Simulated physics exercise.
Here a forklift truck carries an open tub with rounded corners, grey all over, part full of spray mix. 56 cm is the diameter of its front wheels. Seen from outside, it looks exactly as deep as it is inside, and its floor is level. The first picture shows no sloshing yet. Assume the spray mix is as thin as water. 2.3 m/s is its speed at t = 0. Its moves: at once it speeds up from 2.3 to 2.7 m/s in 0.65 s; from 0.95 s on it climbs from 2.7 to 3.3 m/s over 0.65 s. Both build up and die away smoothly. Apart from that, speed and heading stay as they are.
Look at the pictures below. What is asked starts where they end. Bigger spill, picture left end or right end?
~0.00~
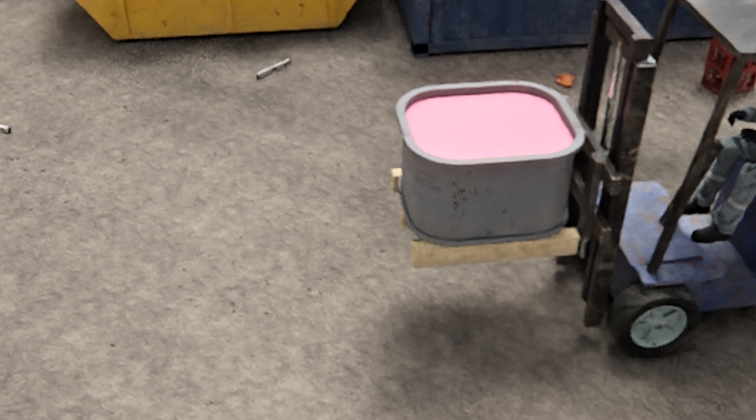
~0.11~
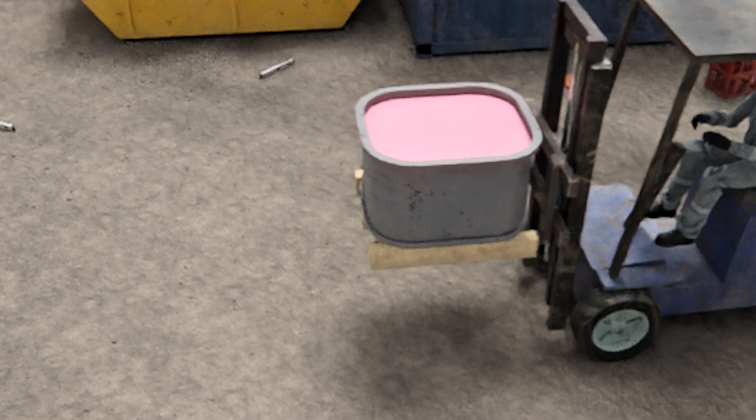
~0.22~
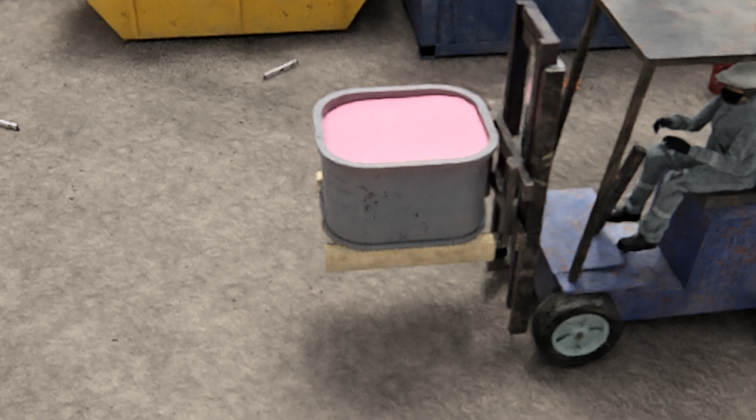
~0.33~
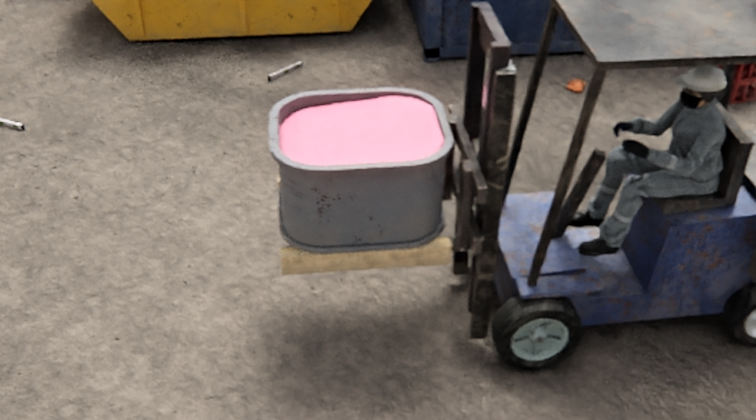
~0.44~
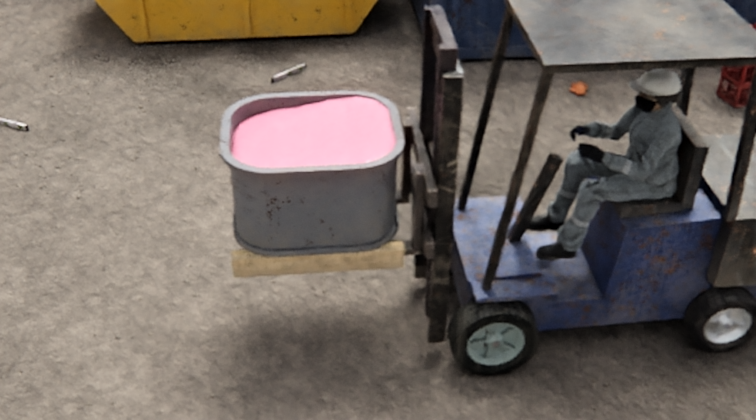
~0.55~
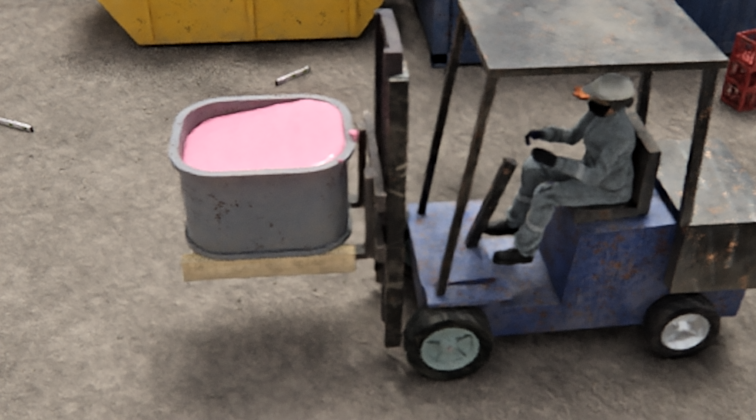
Right.
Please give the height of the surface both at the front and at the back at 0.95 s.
About 54 cm in front and 50 cm behind.
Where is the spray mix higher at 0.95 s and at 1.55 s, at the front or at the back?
It sits at the forward end first, and later at the rearward end.
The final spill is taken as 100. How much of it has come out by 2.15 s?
Some 60 per cent by then.
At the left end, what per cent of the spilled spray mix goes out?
Close to 20% of it goes that way.
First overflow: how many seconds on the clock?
1.8 s.
Then, 0.95 s in, front 54 cm, middle 51 cm, back 49 cm above the floor; no loss so far.
Then, 1.55 s in, front 40 cm, middle 49 cm, back 64 cm above the floor; no loss so far.
Then, 2.15 s in, front 61 cm, middle 48 cm, back 39 cm above the floor; the loss stands at 2 per cent, over the right end, a little elsewhere.
Then, 4.59 s in, the loss stands at 4 per cent, mostly over the right end, some over the left end; the left end has passed 1 per cent and the right end 3.
